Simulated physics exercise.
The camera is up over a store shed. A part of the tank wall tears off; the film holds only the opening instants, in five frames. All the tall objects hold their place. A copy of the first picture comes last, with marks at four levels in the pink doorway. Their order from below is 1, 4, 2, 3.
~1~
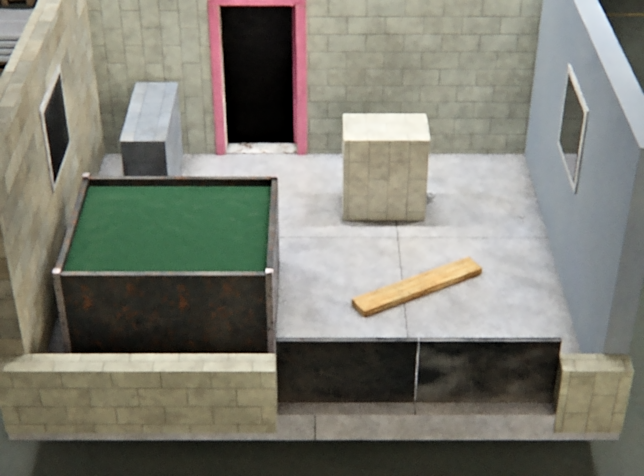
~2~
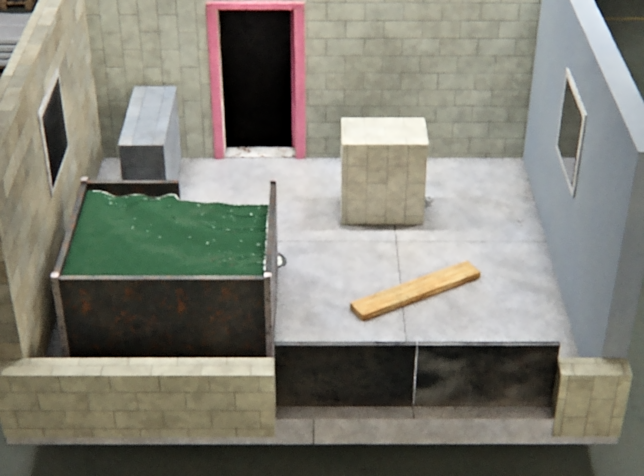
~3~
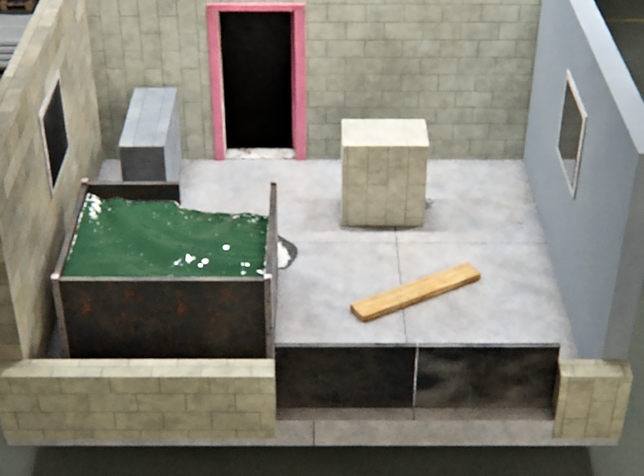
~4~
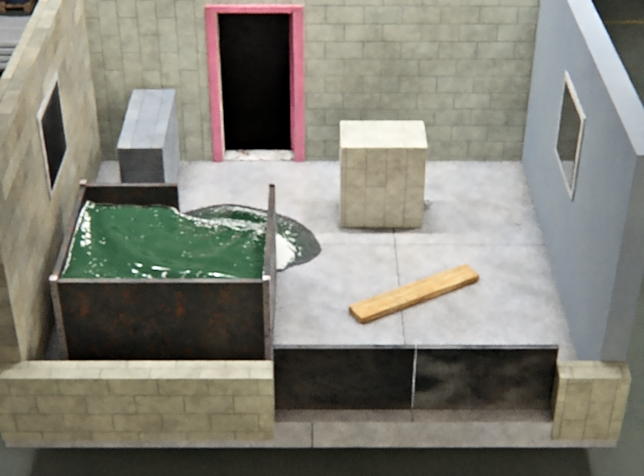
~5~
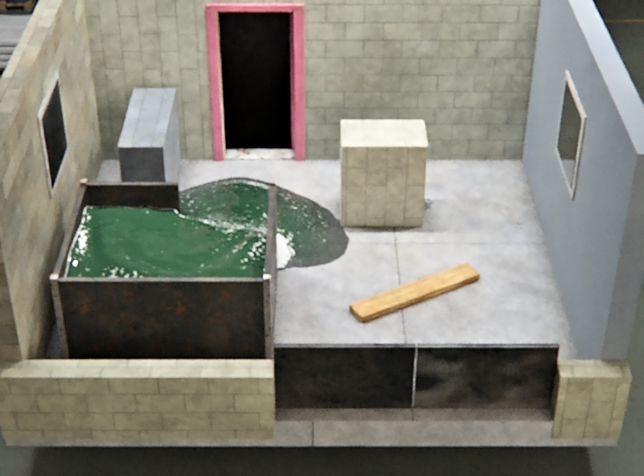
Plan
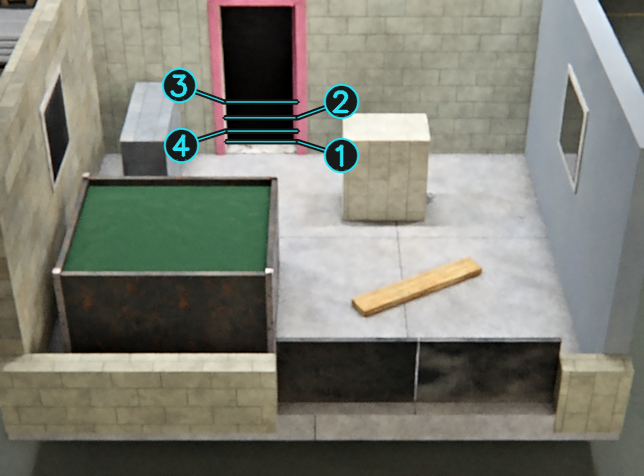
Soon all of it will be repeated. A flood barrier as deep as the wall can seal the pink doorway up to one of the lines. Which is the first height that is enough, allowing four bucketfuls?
The answer is height 2.
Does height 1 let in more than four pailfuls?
Yes.
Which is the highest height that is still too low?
4 it is.
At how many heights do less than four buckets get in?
Two of the four.
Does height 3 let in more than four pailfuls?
No, that is safe.
On the marked copy, 1 at (261, 141); 2 at (261, 117); 3 at (260, 101); 4 at (261, 131); from the bottom up 1, 4, 2, 3.
For height 1, dozens of bucketfuls pour in.
For height 2, a splash gets over, under a bucket.
For height 3, nothing gets over.
For height 4, about 13 bucketfuls get in.
